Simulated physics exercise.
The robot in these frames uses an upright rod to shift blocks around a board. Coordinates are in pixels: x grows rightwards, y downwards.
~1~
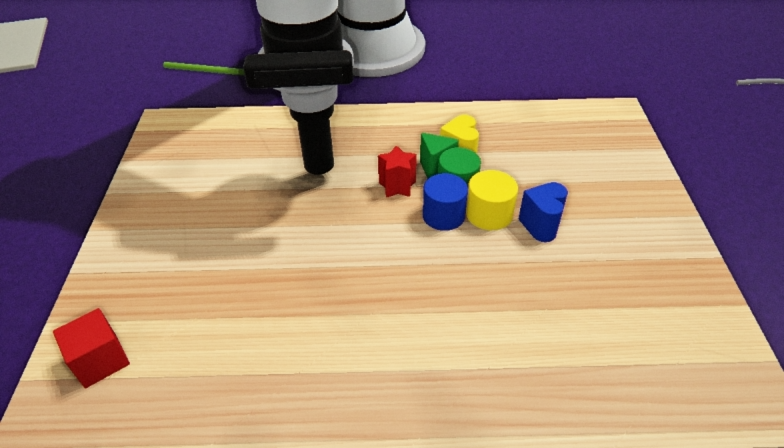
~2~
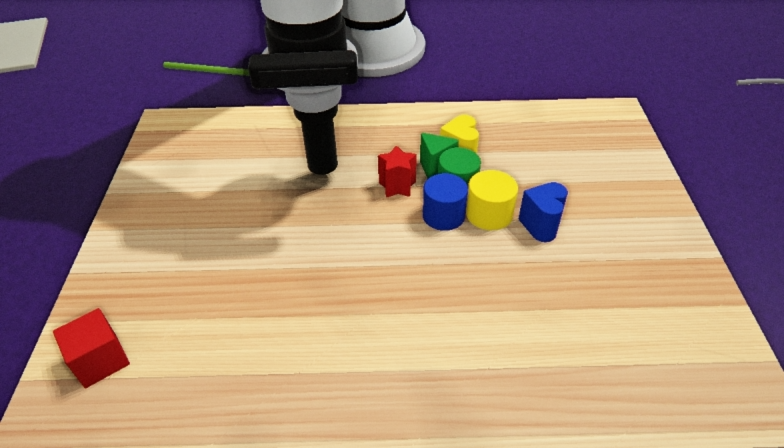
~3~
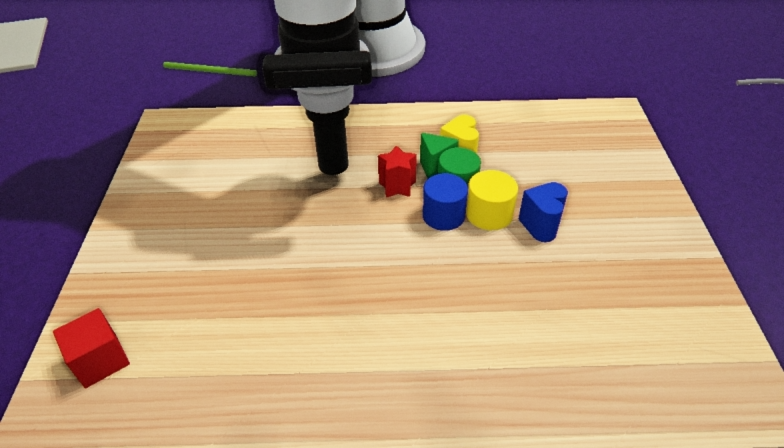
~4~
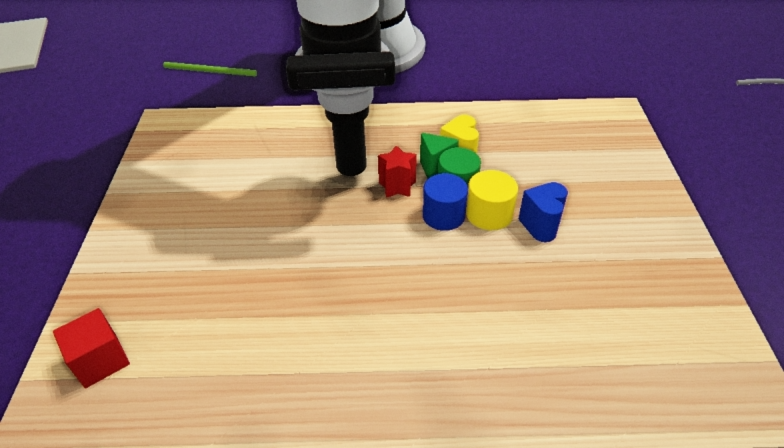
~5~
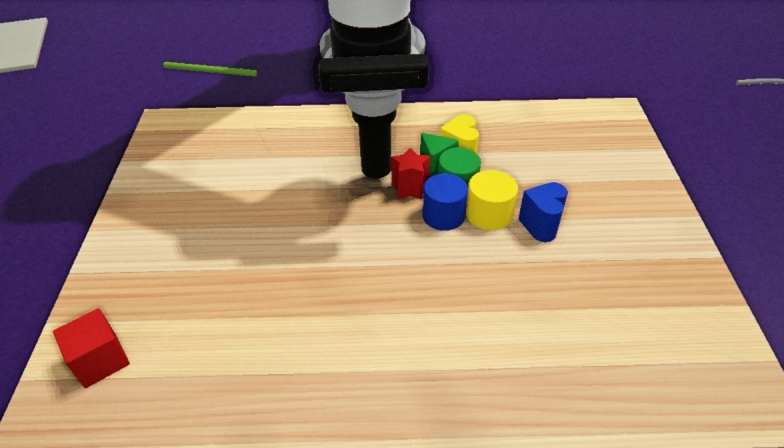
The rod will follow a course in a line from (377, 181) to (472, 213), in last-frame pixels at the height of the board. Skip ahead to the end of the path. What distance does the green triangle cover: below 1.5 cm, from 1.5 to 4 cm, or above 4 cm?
It travels less than 1.5 cm.
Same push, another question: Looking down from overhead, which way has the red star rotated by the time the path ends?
From above, the red star will be seen to turn anti-clockwise.
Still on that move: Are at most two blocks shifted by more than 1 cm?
My answer is no.
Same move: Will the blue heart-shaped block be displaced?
Yes, that is what happens.
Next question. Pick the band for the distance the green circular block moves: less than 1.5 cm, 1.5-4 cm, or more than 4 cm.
Shift of over 4 cm.
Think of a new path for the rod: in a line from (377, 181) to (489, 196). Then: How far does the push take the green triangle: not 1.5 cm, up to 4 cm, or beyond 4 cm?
The answer here is from 1.5 to 4 cm.
The first path, step by step. One third of the way, rod at (408, 179); red star at (442, 164), turned 35° anticlockwise; blue circular block at (452, 192); green circular block at (475, 157); yellow circular block at (498, 186).
Two thirds of the way, rod at (441, 190); red star at (472, 171), turned 60° anticlockwise; blue circular block at (458, 198); green circular block at (494, 153); yellow circular block at (508, 188); blue heart-shaped block at (558, 198).
At the end, rod at (473, 201); red star at (503, 177), turned 75° anticlockwise; green triangle still; blue circular block at (475, 212); green circular block at (509, 152); yellow circular block at (545, 191); blue heart-shaped block at (590, 205), turned 35° clockwise.
